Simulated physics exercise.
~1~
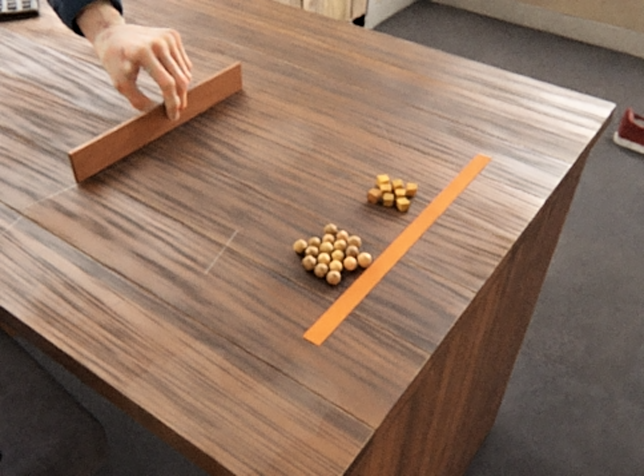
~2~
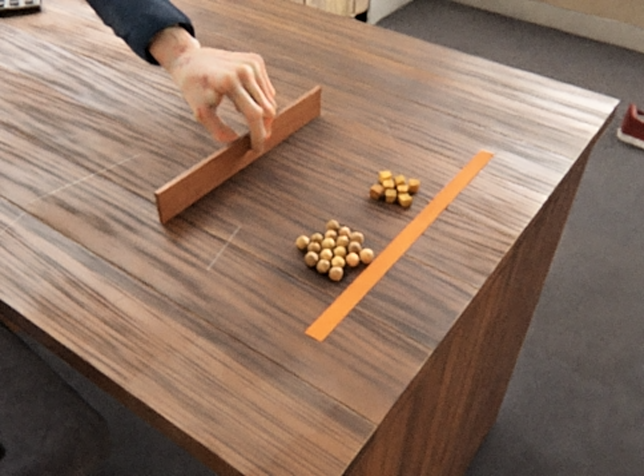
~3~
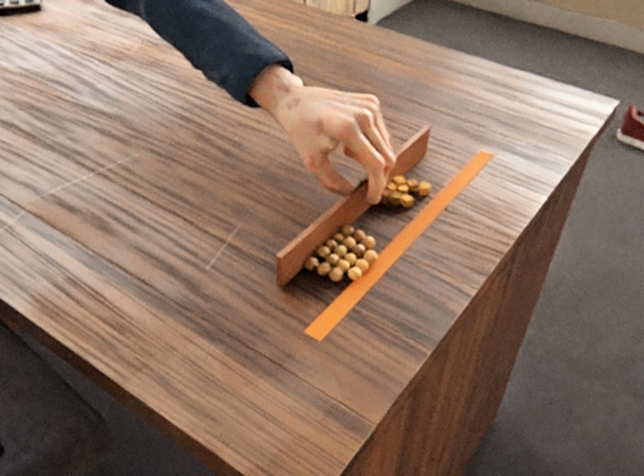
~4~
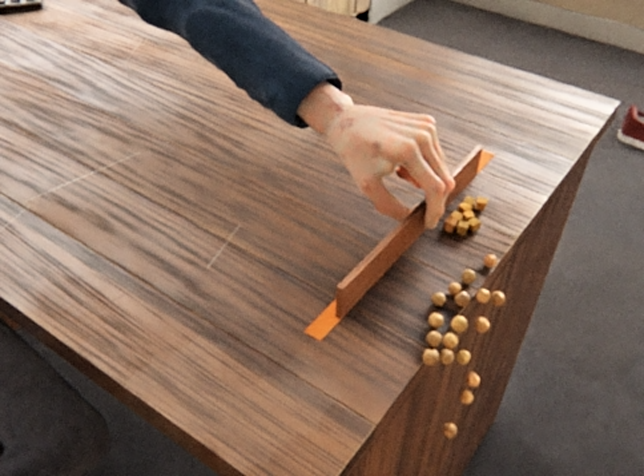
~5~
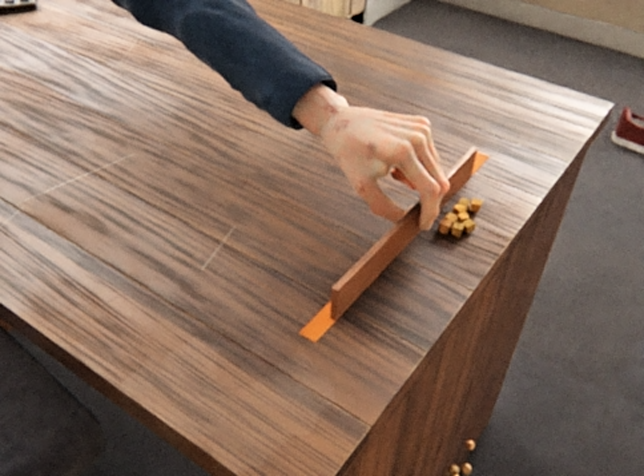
The video shows a hand sliding an upright strip of wood across a table toward two groups of small pieces, pushing both toward the edge and stopping at the orange tape. The near group of round balls rolls over the edge and falls, while the far cluster stays on the table.
